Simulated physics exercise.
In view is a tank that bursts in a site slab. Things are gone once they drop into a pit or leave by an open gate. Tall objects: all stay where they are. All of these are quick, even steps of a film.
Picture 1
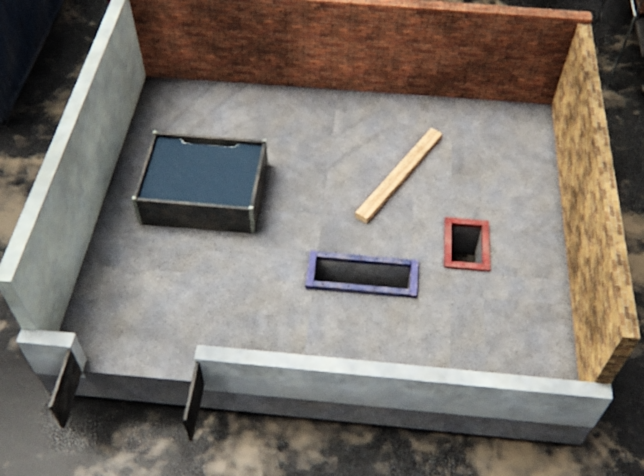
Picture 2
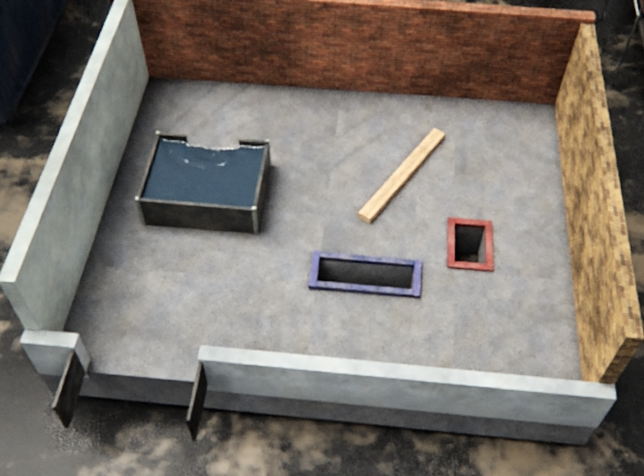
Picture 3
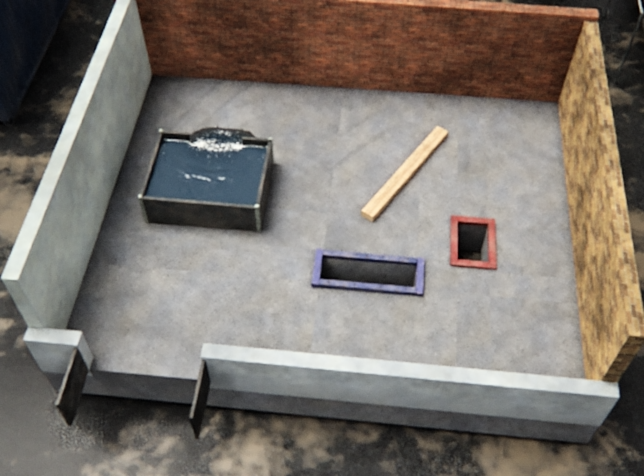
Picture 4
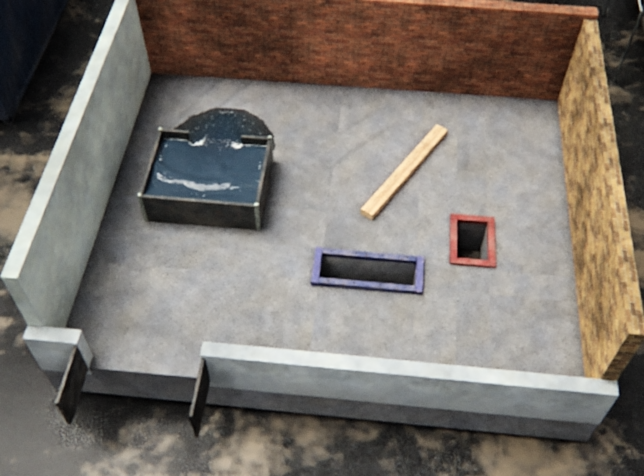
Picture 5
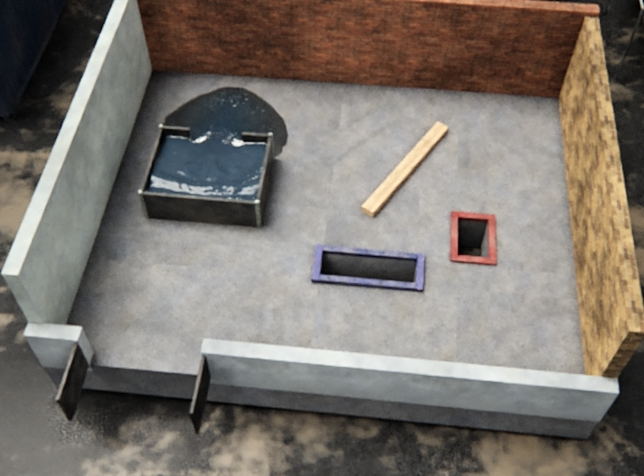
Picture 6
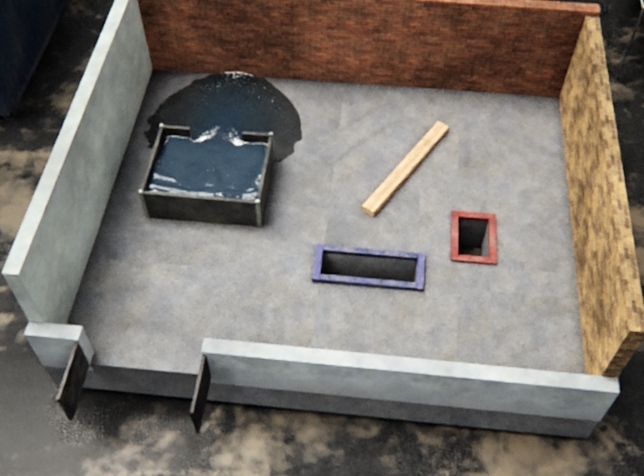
Water in a dark tank sloshed, then poured through a gap in its far side and spread across the gray floor toward the brick wall, leaving a widening dark, rounded patch behind the tank.
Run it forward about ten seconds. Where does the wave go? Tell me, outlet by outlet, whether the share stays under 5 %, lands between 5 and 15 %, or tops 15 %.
As I see it, the gate will receive a cut lying in the five-to-fifteen per cent band; the red pit will receive a cut falling short of five per cent; the blue pit will receive a cut falling short of five per cent.
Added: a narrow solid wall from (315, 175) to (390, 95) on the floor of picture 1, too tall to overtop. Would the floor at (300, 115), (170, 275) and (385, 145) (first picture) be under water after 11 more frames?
Taking the three spots in the order asked, they are waterlogged, bone-dry and bone-dry.
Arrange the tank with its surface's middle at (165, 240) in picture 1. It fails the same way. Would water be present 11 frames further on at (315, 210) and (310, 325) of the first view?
First spared, then spared.
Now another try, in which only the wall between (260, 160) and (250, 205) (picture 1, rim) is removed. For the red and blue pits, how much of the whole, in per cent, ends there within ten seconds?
In per cent: Red 15, blue 6.
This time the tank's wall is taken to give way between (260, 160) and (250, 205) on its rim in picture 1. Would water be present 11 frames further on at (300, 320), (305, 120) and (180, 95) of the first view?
Point 1: Inundated; point 2: Unwetted; point 3: Unwetted.
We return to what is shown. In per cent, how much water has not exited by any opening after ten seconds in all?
About 90 per cent.
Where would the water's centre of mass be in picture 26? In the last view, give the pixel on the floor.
Near (234, 141) in the last view.
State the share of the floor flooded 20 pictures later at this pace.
Estimate: Some 30 in a hundred.
A moment on, water covers 15 % of the floor; the gate 0 %, the red pit 0 %, the blue pit 0 %.
Next, water covers 15 % of the floor; the gate 0 %, the red pit 0 %, the blue pit 0 %.
Then, water covers 30 % of the floor; the gate 0 %, the red pit 0 %, the blue pit 0 %.
Later, water covers 45 % of the floor; the gate 1 %, the red pit 0 %, the blue pit 0 %.
In the end, water covers 70 % of the floor; the gate 10 %, the red pit 0 %, the blue pit 0 %.
